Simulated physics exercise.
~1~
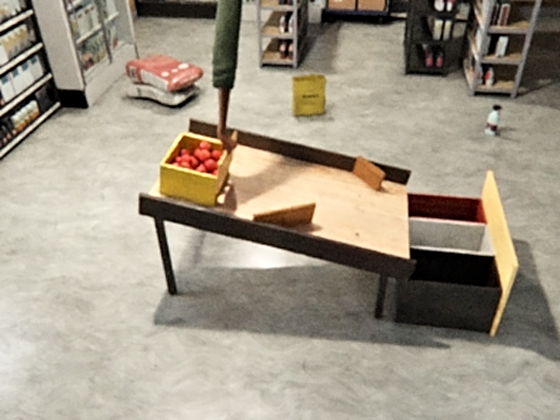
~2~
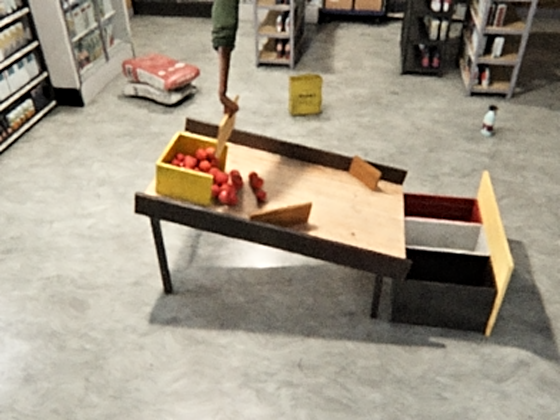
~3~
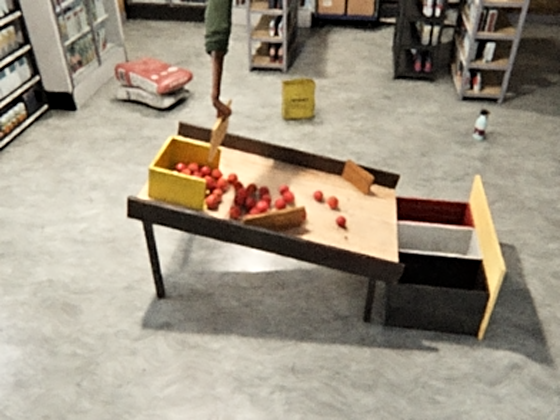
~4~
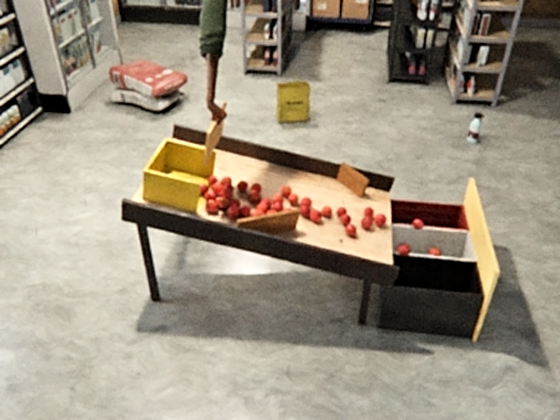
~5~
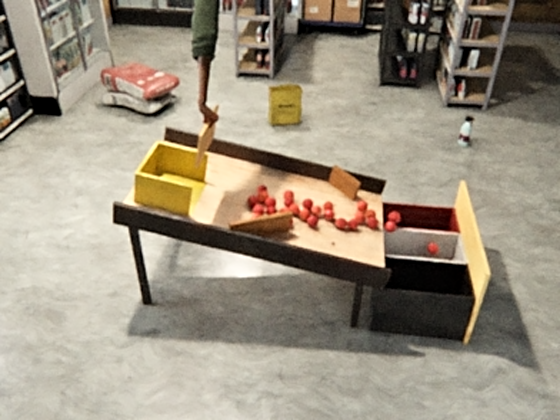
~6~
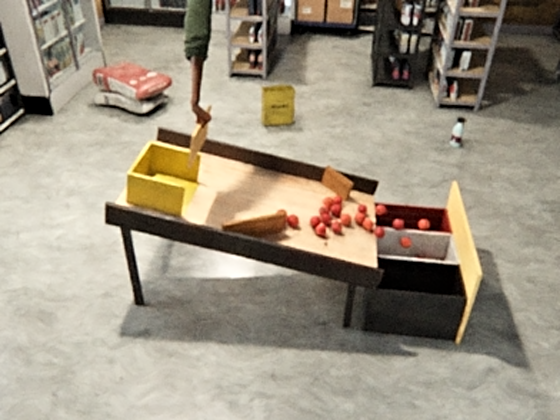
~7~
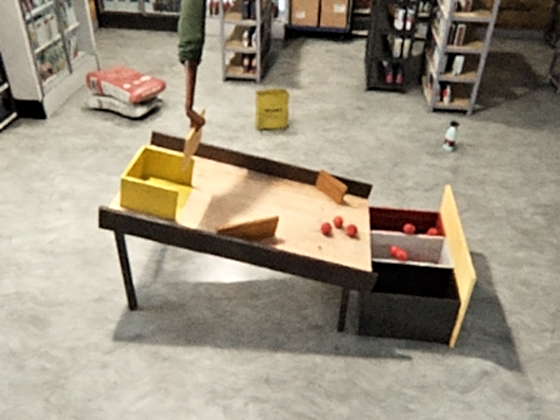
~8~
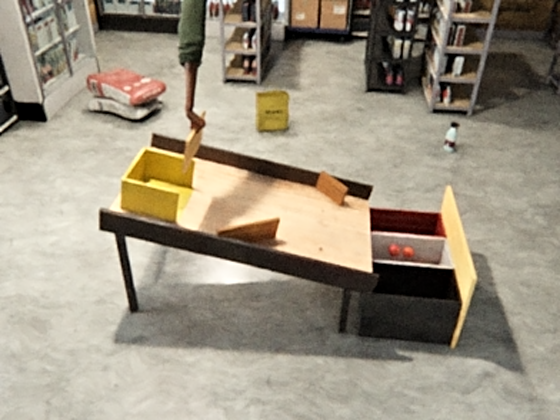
In a shop aisle, a hand lifted a small wooden gate from a yellow box on a sloping table, and red balls tumbled right past two angled boards into the bins below, until the table was bare and some balls showed in the white bin.
